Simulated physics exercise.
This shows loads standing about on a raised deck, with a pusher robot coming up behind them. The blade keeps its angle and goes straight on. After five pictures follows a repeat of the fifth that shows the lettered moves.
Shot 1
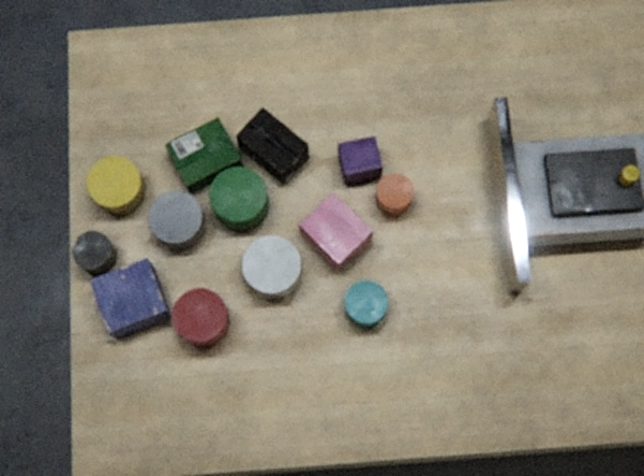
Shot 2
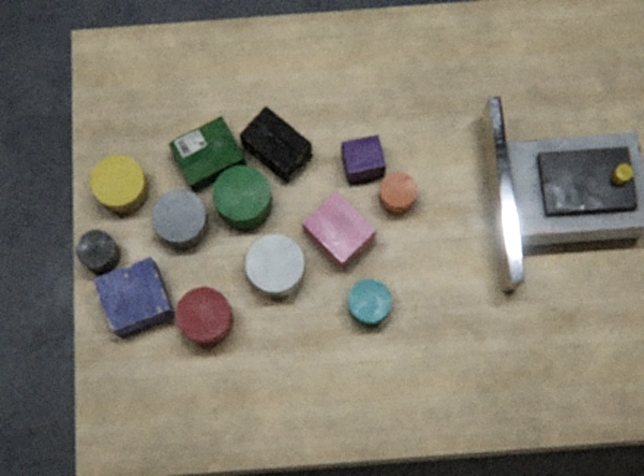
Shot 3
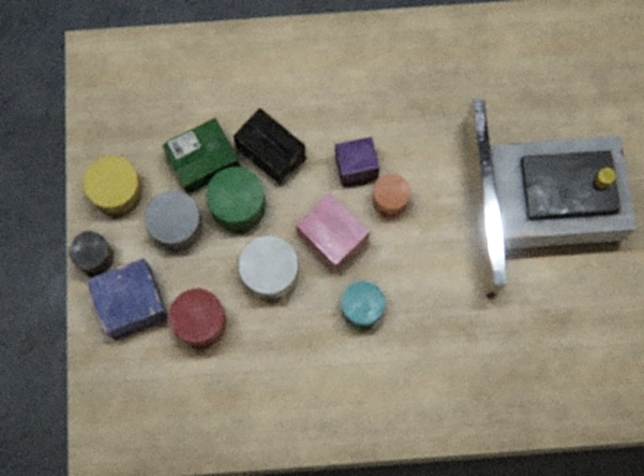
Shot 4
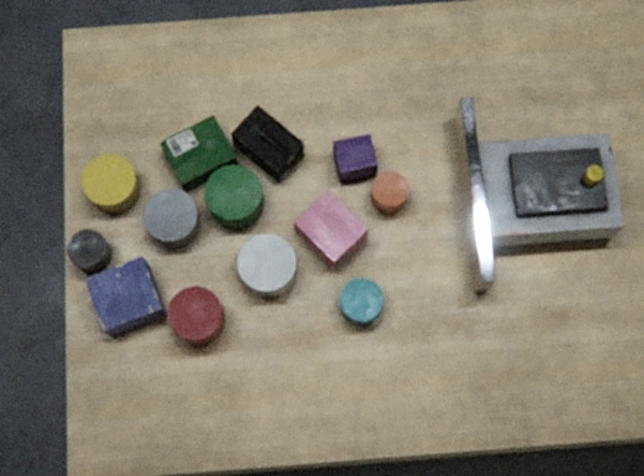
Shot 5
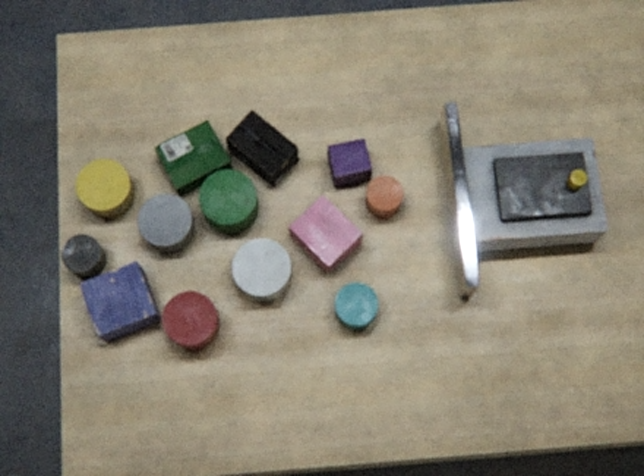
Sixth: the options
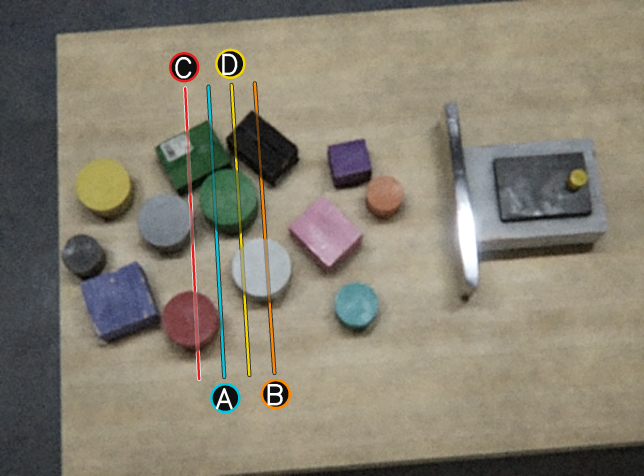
Pusher robot with a wide metal blade creeping left across a wooden surface towards a cluster of unmoving coloured blocks and discs.
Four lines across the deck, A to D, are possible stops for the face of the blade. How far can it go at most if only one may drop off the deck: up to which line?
C is the last line within the limit.
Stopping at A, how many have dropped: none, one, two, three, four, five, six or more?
By then, none.
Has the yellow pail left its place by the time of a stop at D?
Yes.
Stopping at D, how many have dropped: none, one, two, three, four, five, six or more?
The count is none.
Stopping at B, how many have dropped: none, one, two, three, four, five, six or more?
In all, none.
On the copy, A at (216, 226); B at (264, 222); C at (192, 228); D at (240, 224).
On C. First, robot (437, 194); turquoise pail (344, 309); purple crate (332, 164).
Then, robot (339, 202); yellow pail (92, 192); green box (141, 155).
Finally, robot (266, 207); yellow pail (66, 195); black pail (68, 266); none fallen.
By contrast, A is within the limit but short; B is within the limit but short; D is within the limit but short.
